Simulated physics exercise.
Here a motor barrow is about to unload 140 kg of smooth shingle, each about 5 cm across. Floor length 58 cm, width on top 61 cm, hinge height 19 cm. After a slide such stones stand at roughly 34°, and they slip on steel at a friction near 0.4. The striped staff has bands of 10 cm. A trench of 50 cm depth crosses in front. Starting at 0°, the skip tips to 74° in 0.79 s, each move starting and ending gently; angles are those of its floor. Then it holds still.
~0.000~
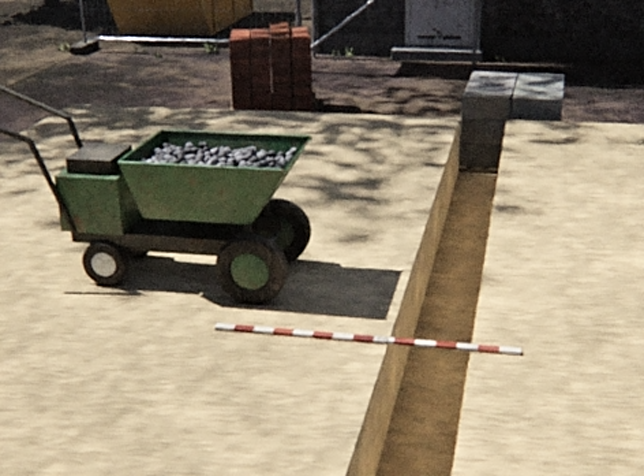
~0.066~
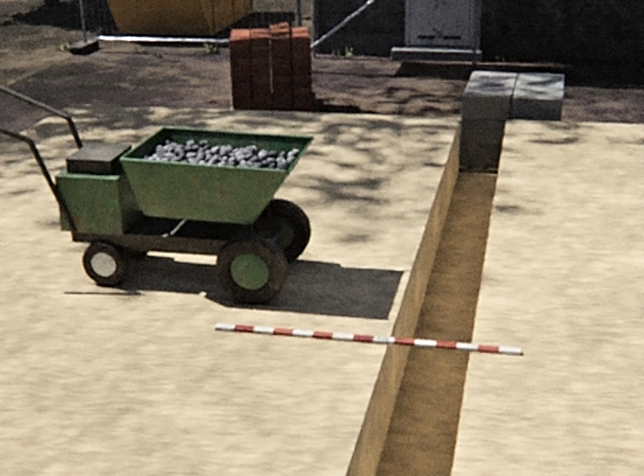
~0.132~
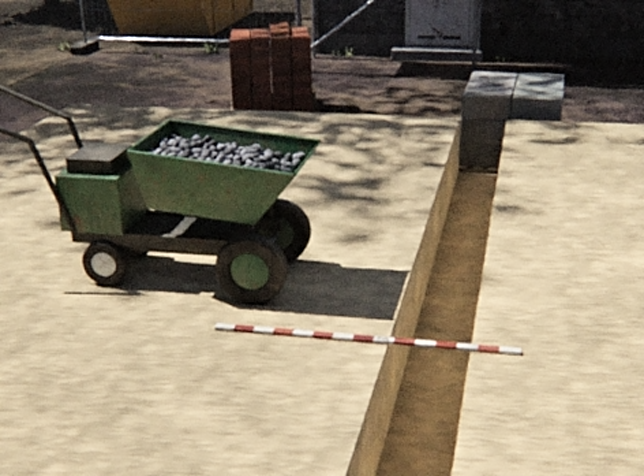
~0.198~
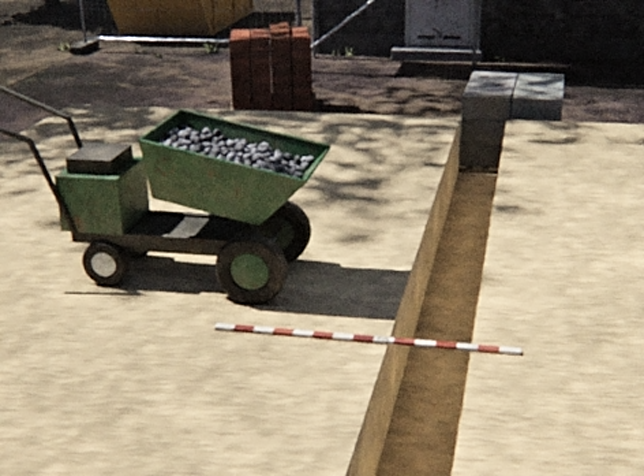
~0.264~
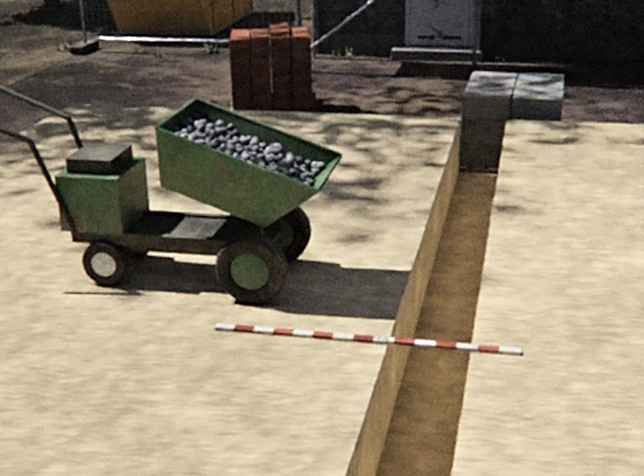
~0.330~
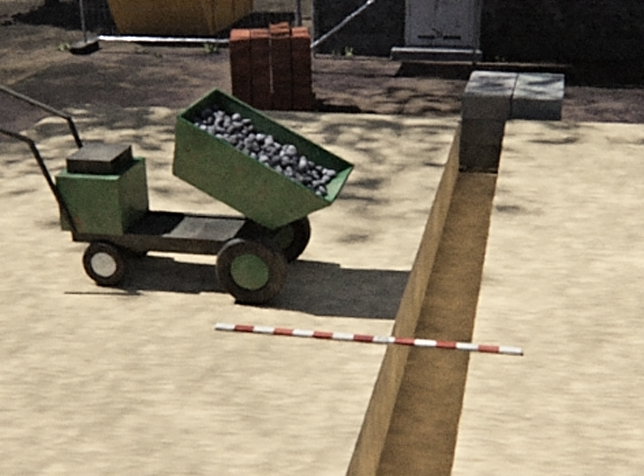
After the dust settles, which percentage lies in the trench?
About 85 per cent.
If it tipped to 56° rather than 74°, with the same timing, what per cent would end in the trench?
It would be near 50 per cent.
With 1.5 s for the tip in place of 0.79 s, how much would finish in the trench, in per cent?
Then about 85 per cent.
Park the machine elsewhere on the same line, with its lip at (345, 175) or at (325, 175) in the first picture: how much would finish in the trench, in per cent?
First some 60, then 90 per cent.
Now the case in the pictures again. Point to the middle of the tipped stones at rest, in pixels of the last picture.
Around (438, 360).
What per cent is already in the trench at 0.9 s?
About 30 per cent by then.
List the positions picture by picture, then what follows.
In the first frame, lip at (284, 171), floor tilted 0°, highest stones at (198, 154).
In the second frame, lip at (287, 172), floor tilted 1°, highest stones at (174, 150); the stones move at 0.3 m/s on average.
In the third frame, lip at (294, 176), floor tilted 6°, highest stones at (179, 144); the stones move at 0.7 m/s on average.
In the fourth frame, the skip is at 12°, its lip at (305, 182); the top of the load is at (183, 134); the stones move at 0.9 m/s on average.
In the fifth frame, the skip is at 19°, its lip at (318, 191); the top of the load is at (198, 125); the stones move at 1.1 m/s on average.
In the sixth frame, lip at (331, 204), floor tilted 28°, highest stones at (211, 114); the stones move at 1.2 m/s on average.
After 0.6 s the floor is at 62°; 100 % in the skip; the foremost stones are at (363, 243).
After 0.9 s the floor is at 74°; 59 % in the skip, 11 % short of the trench, 31 % in the trench; the foremost stones are at (457, 324).
After 1.2 s the floor is at 74°; 17 % in the skip, 13 % short of the trench, 70 % in the trench; the foremost stones are at (472, 359).
After 3.2 s the floor is at 74°; 0 % in the skip, 15 % short of the trench, 85 % in the trench; the foremost stones are at (474, 349).
